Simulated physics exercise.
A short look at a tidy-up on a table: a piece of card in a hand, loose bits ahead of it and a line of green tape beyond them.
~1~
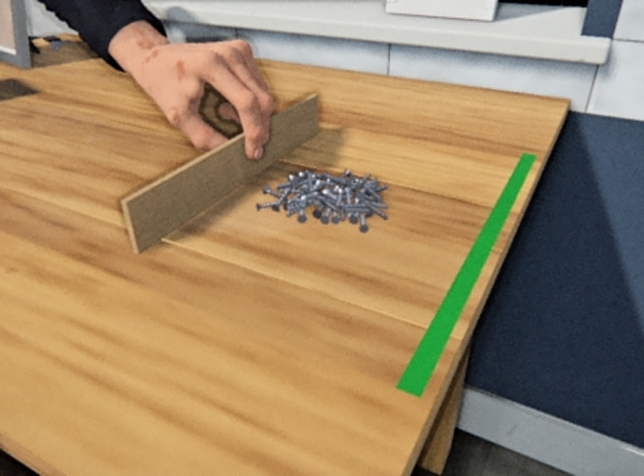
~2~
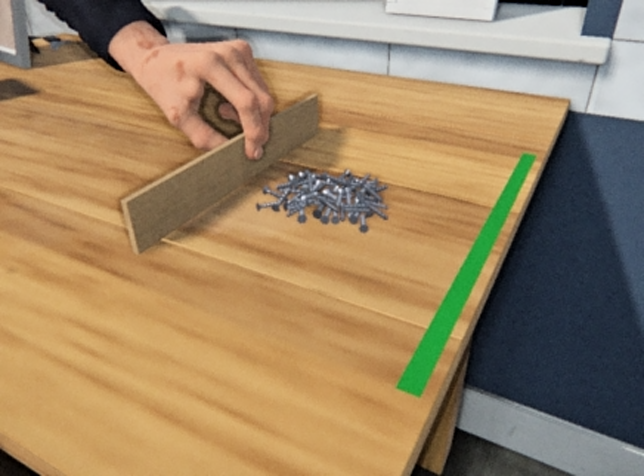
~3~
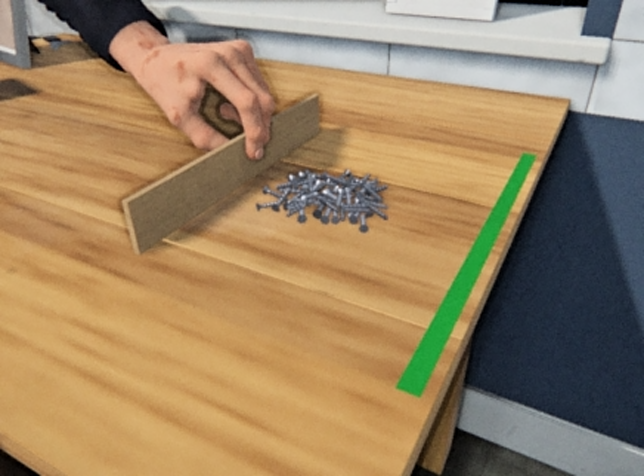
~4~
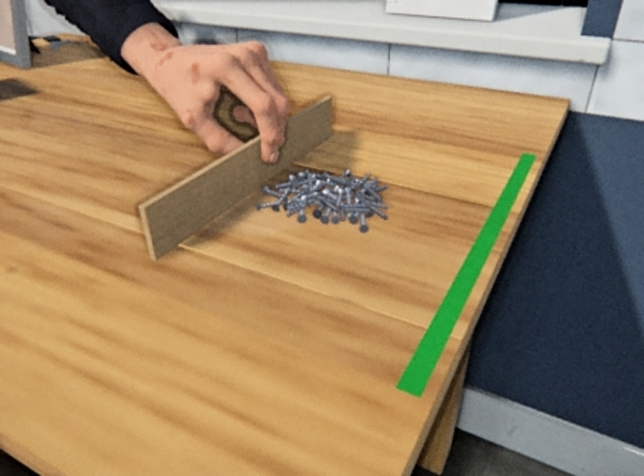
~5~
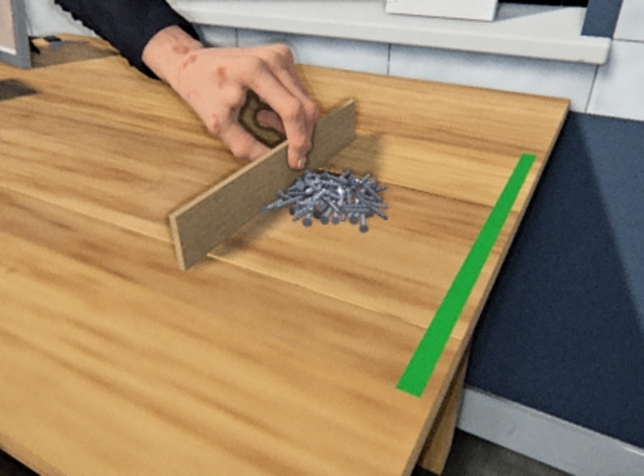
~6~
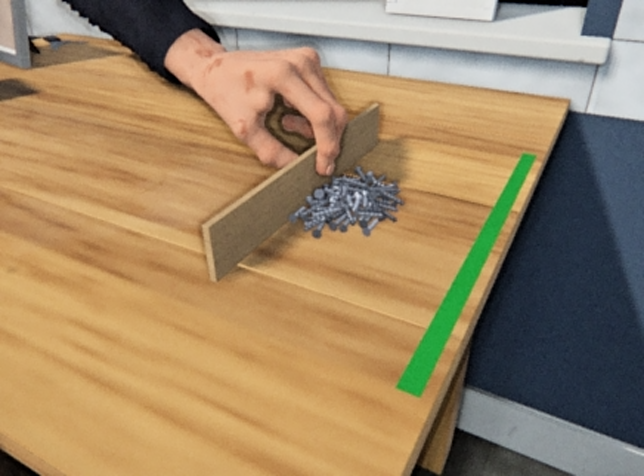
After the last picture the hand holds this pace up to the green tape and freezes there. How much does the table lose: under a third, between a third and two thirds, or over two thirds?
Lost: Over two thirds of the heap.
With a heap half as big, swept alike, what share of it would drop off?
Close to 100 per cent.
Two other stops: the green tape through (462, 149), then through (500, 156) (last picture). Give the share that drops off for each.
Near 0 % and 50 %.
Soon, piece of card still moving, near (406, 170); heap all on the table, its front near (464, 240).
A while on, piece of card stopped at the green tape; heap most over the edge.
Towards the end, piece of card stopped at the green tape; heap all over the edge.
Finally, piece of card stopped at the green tape; heap all over the edge.
